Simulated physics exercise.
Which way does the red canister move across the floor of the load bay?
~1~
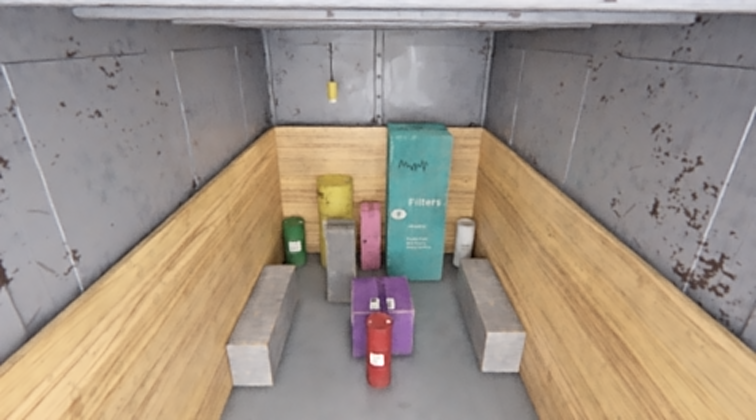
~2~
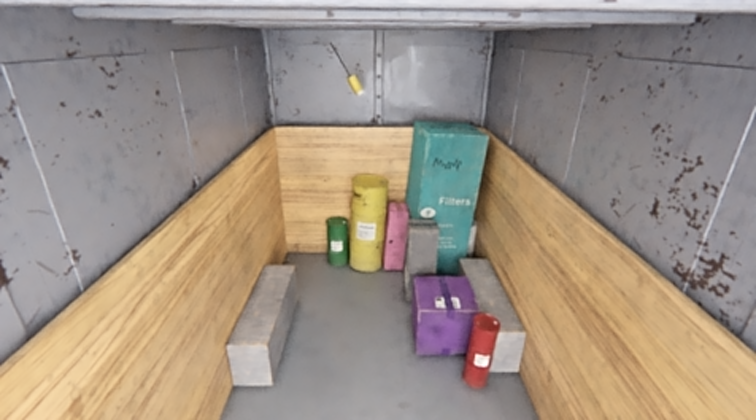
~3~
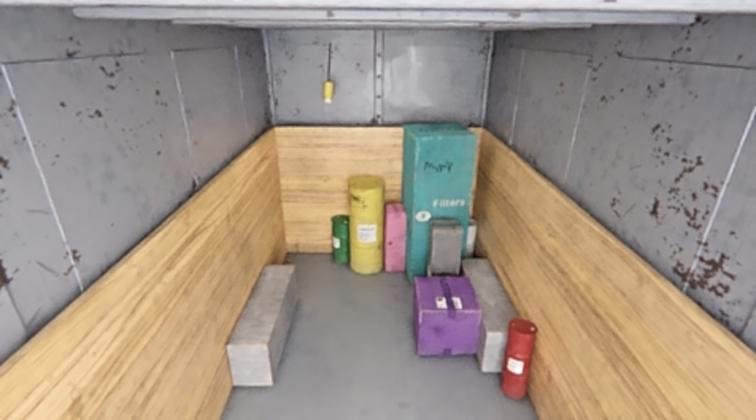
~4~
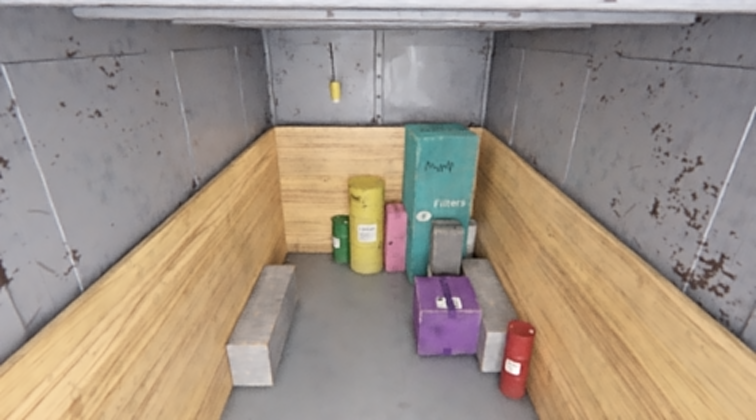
The red canister slides to the right, ending near the right side of the load bay.
